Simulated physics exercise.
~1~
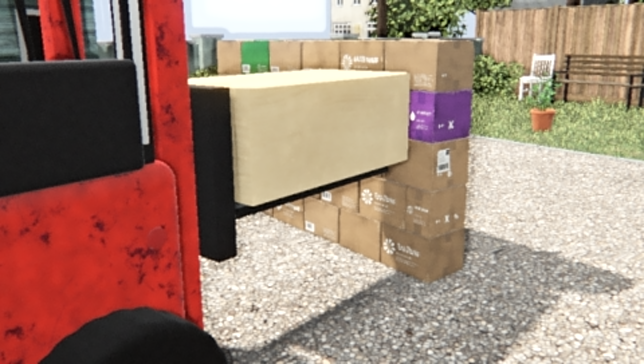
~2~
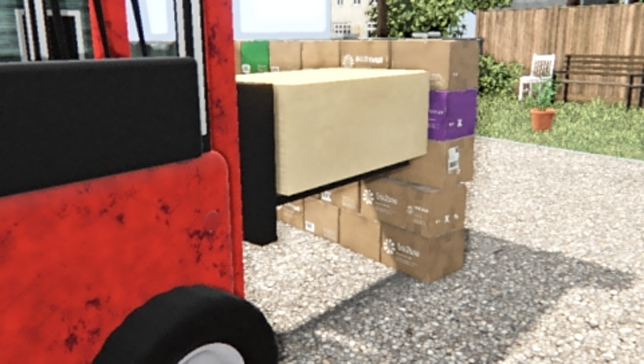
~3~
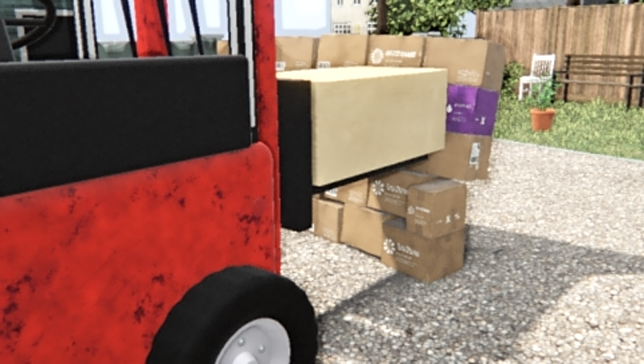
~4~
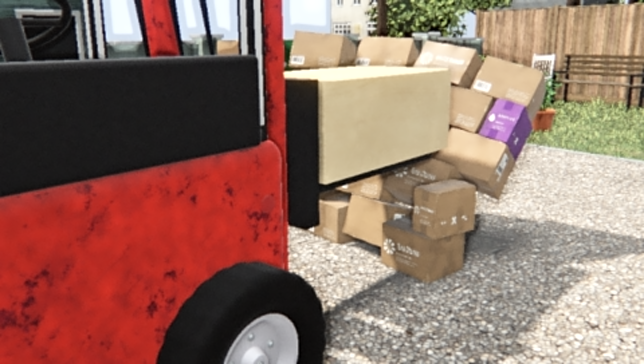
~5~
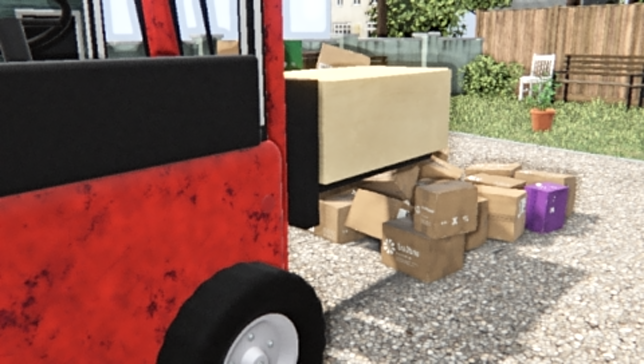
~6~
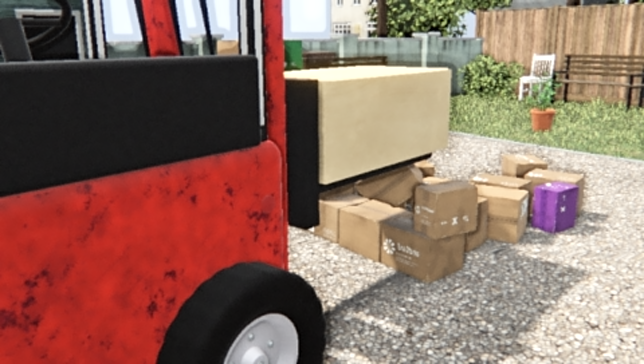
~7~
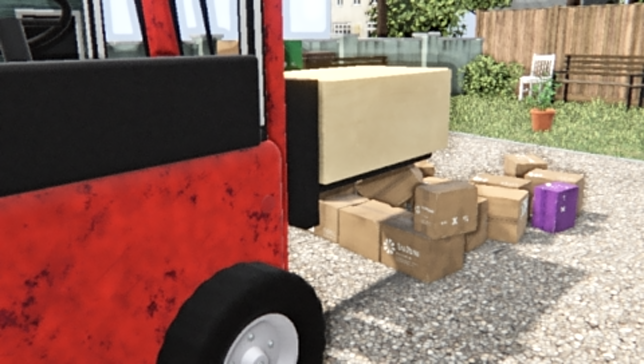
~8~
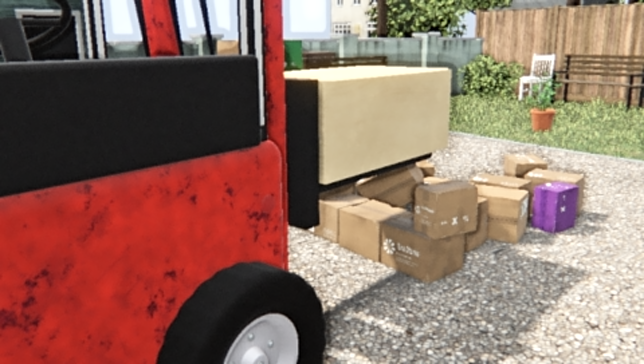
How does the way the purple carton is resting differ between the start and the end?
At the start the purple carton sits upright in the wall of boxes, and at the end it lies on its side on the gravel.
